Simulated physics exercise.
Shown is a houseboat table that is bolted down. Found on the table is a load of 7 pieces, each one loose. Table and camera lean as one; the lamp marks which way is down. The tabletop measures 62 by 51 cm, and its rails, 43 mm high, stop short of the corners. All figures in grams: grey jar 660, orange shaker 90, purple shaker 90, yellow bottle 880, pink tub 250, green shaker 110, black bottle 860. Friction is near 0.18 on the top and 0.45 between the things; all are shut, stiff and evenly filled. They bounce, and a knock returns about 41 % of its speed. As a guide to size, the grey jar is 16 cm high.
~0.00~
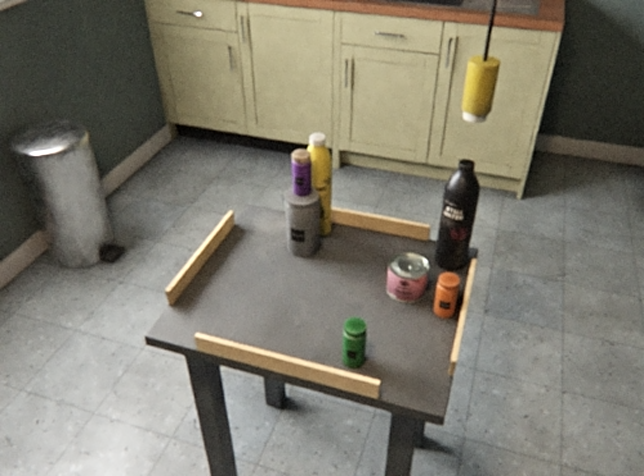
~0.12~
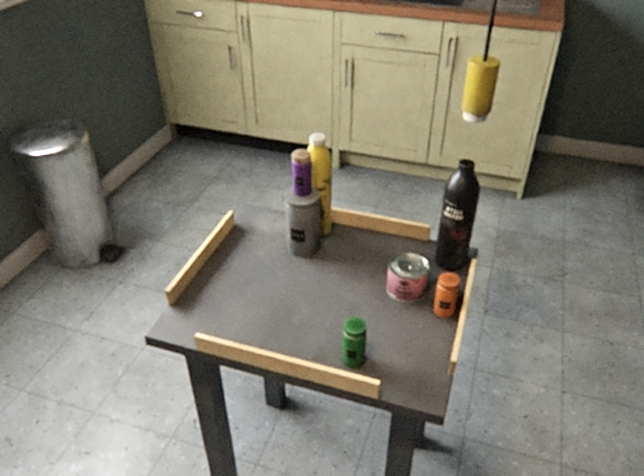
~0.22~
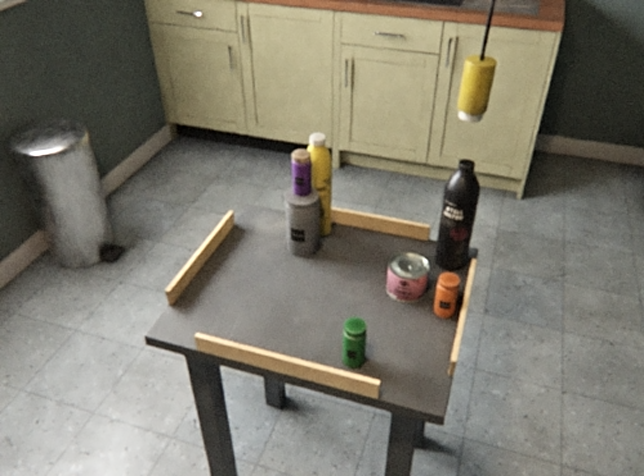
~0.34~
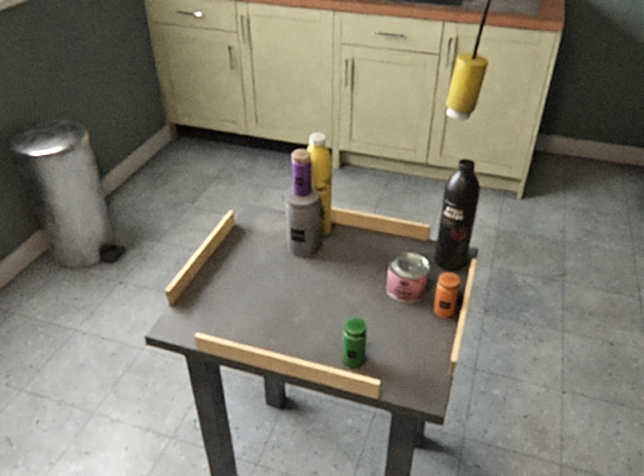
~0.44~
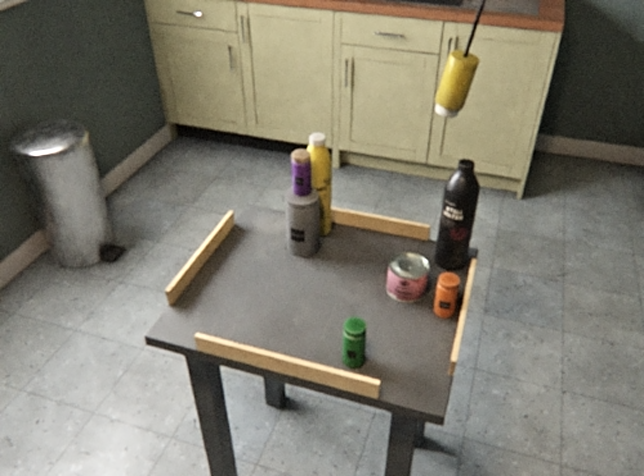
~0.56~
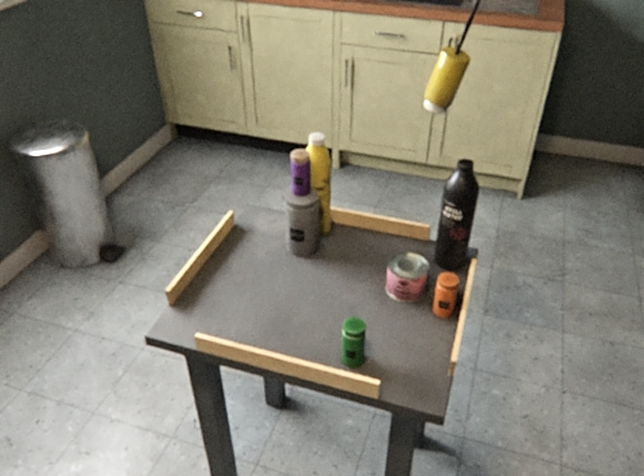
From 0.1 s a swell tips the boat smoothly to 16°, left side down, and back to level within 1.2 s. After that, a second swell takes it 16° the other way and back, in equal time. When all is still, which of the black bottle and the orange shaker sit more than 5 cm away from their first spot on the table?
The black bottle is where it was; the orange shaker is where it was.
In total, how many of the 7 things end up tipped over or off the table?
My answer is 0.
Around 0.86 s, floor tilted 13°, left side down; black bottle shifted 5 cm near (435, 211); orange shaker shifted 5 cm near (423, 290); purple shaker shifted 5 cm.
Around 1.16 s, floor tilted 2°, left side down; black bottle shifted 14 cm near (399, 204); orange shaker shifted 14 cm near (385, 282); purple shaker shifted 14 cm.
Around 2.06 s, floor tilted 13°, right side down; black bottle shifted 10 cm near (418, 207); orange shaker shifted 9 cm near (405, 287); yellow bottle shifted 9 cm.
Around 2.26 s, floor tilted 6°, right side down; black bottle shifted 3 cm near (444, 212); orange shaker shifted 3 cm near (433, 292); yellow bottle shifted 3 cm.
Finally (3.0 s), all 7 still in place (within 5 cm). Final places as that camera would see them, black bottle near (457, 215), orange shaker near (447, 296).
